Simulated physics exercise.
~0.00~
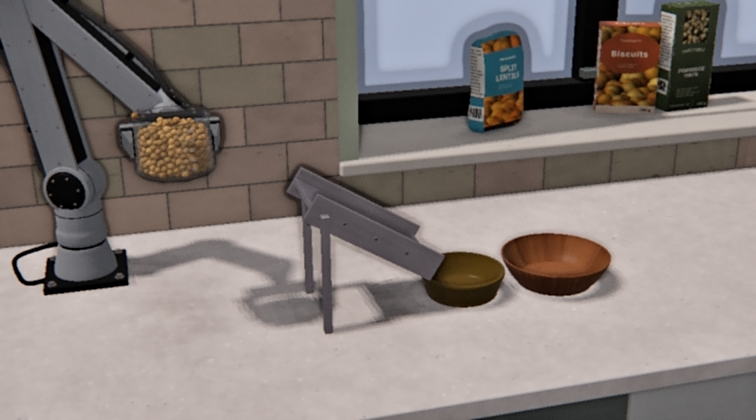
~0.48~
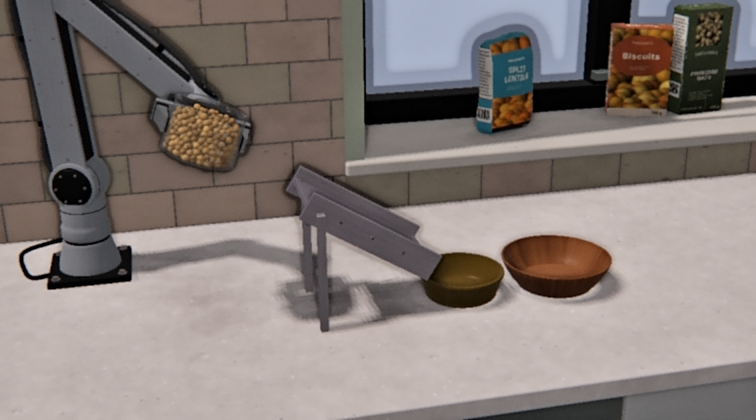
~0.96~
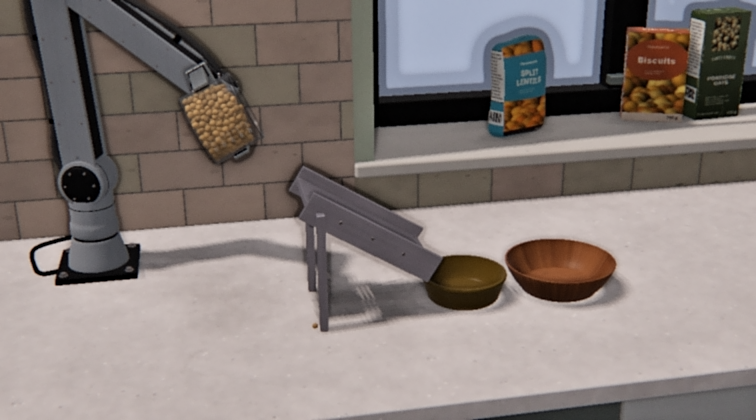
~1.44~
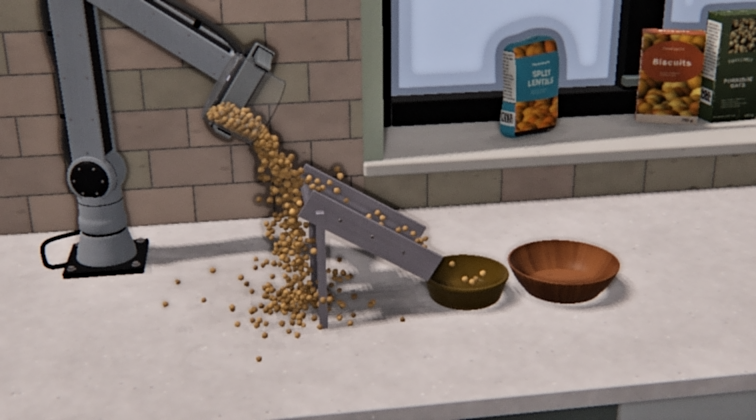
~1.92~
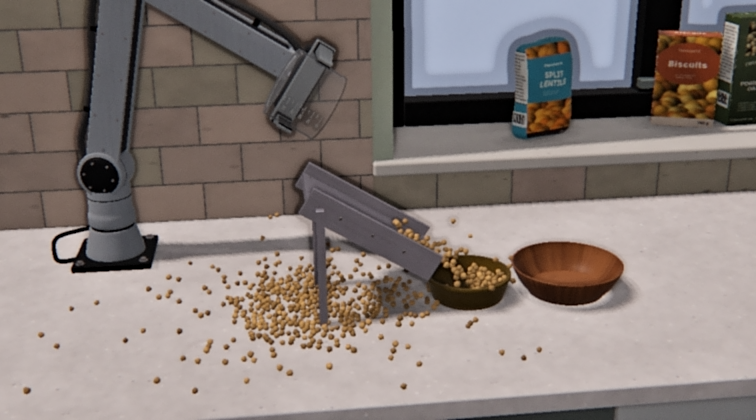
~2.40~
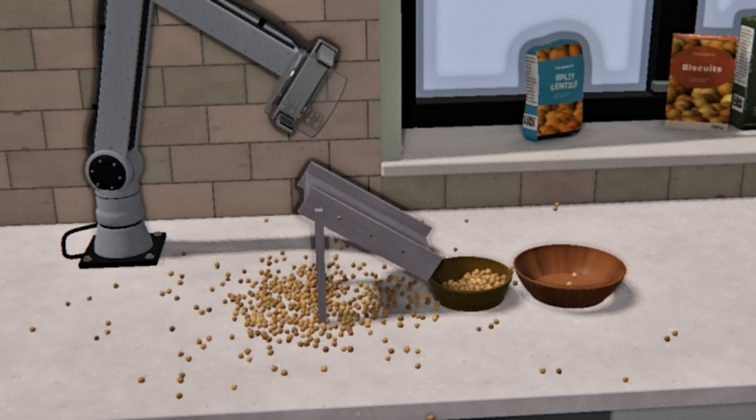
A robot arm swung a clear tumbler of dried chickpeas to the right and tipped it over above a sloping chute, but most spilled around the chute's legs, leaving a scattered pile on the counter and only a small heap in the green bowl.
